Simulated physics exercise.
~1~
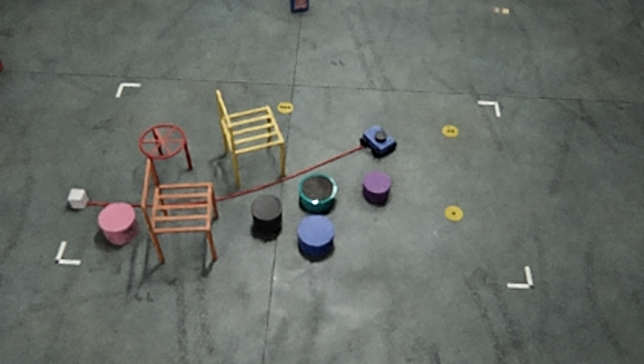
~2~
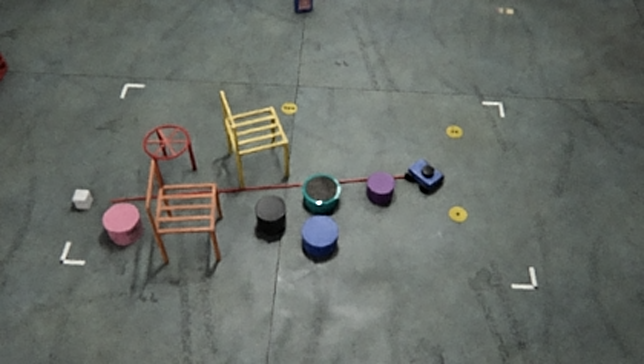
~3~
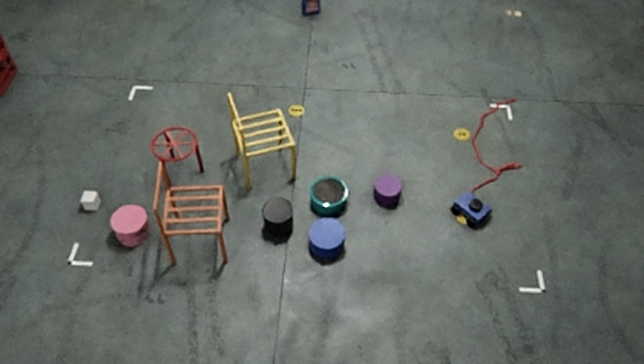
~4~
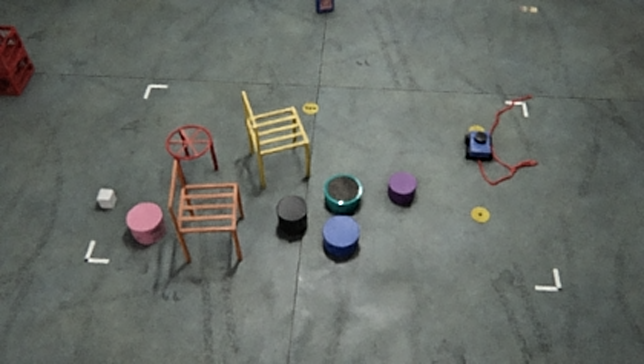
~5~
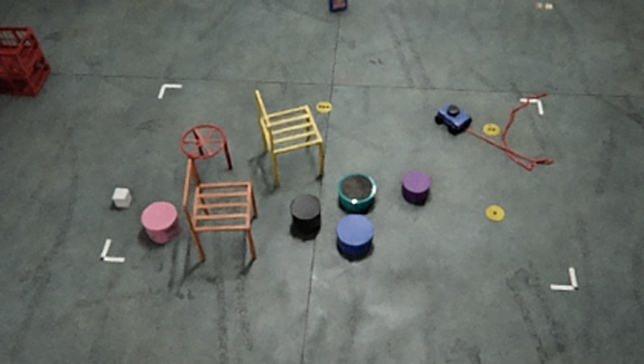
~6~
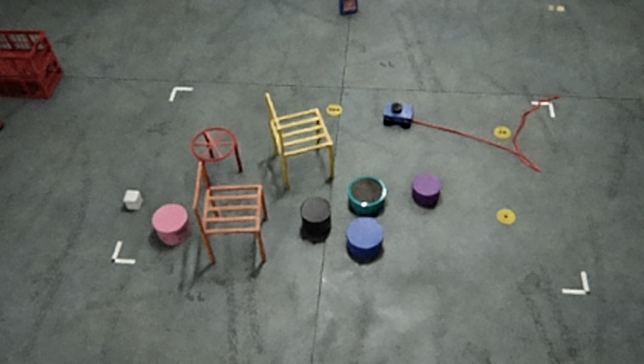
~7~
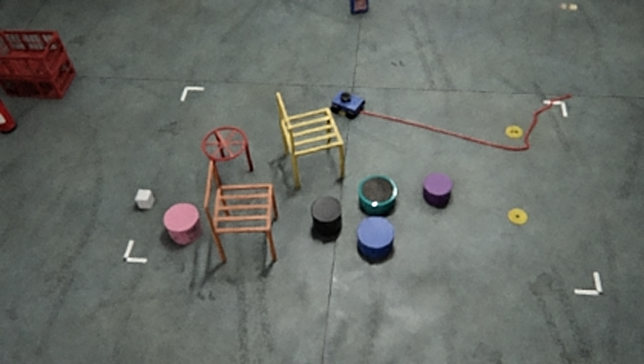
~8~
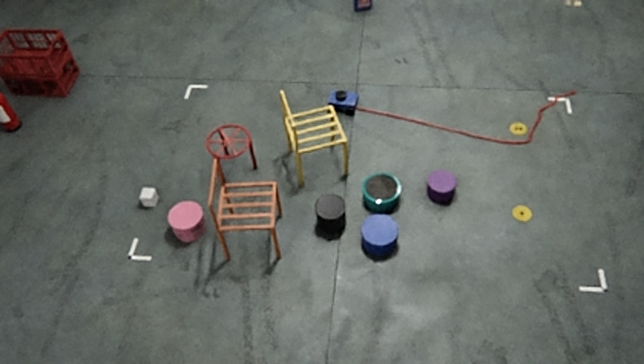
At the start, a small blue cart stands on a grey shop floor, its red lead stretching left past buckets and chairs to a white block beside a pink bin. The cart drives right and slightly down, and the lead comes away from the block. It slides clear of the furniture and lies crumpled near the right-hand tape corner. The cart then turns up, swings left and pulls the lead out behind it as the view pans slightly left. It finally stops just behind the yellow chair, with the lead trailing right and the chairs, stool, pot and buckets still in place.
